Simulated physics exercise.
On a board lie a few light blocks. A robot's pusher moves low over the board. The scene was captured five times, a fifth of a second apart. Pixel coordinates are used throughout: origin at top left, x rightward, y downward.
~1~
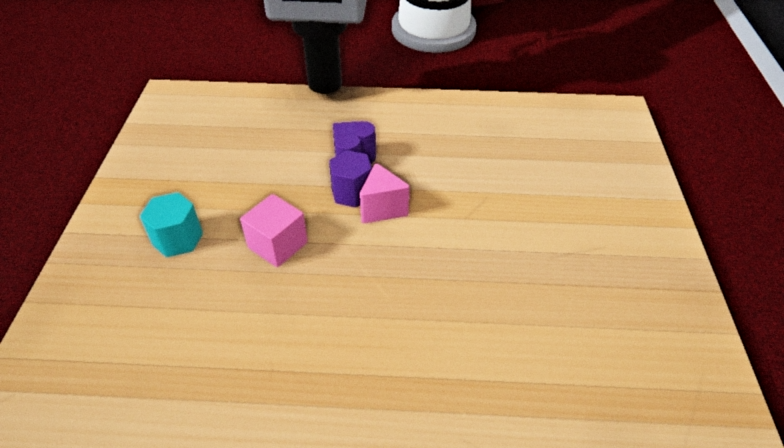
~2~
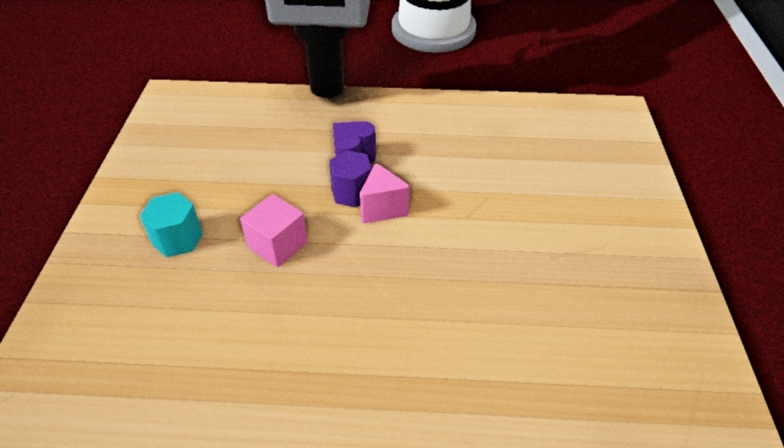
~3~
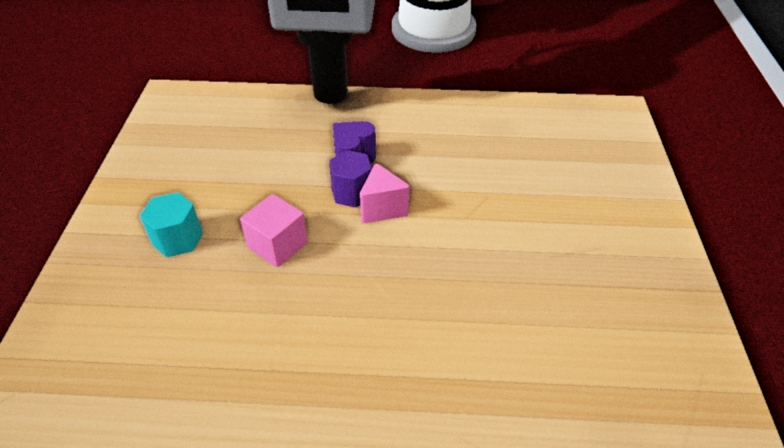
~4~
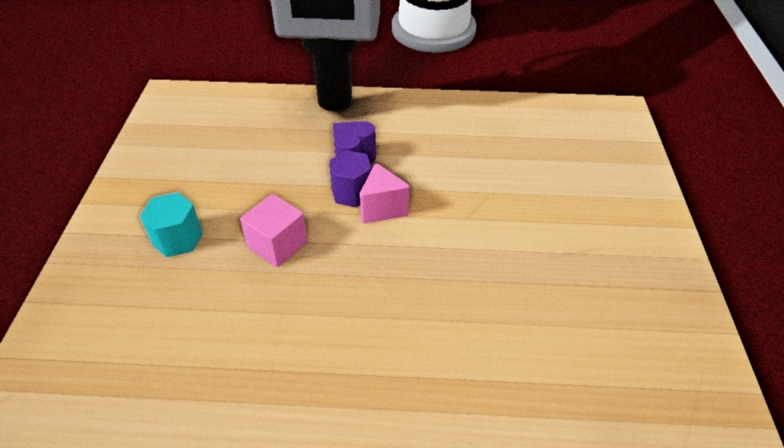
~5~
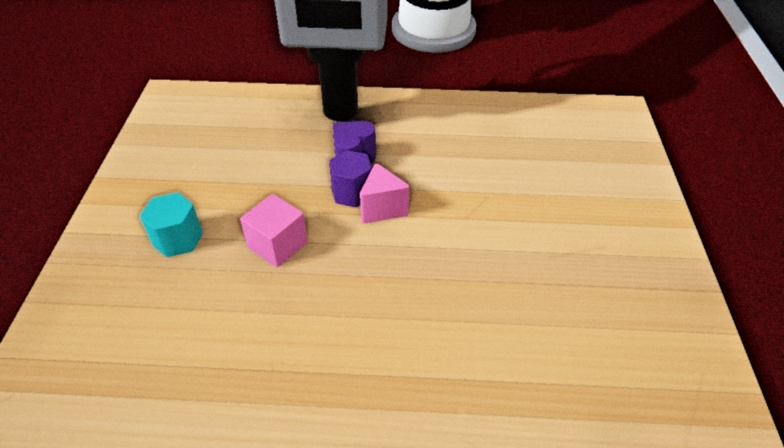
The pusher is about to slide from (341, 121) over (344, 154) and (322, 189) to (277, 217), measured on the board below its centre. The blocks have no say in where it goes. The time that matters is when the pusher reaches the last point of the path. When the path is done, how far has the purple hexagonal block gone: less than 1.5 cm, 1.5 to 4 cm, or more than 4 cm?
Above 4 cm.
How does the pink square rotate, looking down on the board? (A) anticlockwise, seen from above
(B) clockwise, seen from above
A: Anticlockwise, seen from above.
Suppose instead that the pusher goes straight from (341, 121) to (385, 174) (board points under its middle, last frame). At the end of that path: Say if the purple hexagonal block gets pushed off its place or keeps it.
It leaves its spot.
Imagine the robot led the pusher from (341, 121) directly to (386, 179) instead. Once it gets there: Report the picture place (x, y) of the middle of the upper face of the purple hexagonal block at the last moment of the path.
When the path ends, it will be at (340, 183).
On the path given first. One third of the way, pusher at (343, 144); purple hexagonal block at (349, 179), turned 35° anticlockwise; purple heart-shaped block at (347, 150); pink triangular block at (385, 183).
Two thirds of the way, pusher at (321, 179); purple hexagonal block at (356, 212), turned 70° anticlockwise; purple heart-shaped block at (332, 185); pink triangular block at (387, 186), turned 25° anticlockwise.
At the end, pusher at (275, 207); pink square at (267, 223), turned 20° anticlockwise; purple hexagonal block at (359, 216), turned 85° anticlockwise; purple heart-shaped block at (322, 196), turned 40° anticlockwise; pink triangular block at (387, 186), turned 25° anticlockwise.
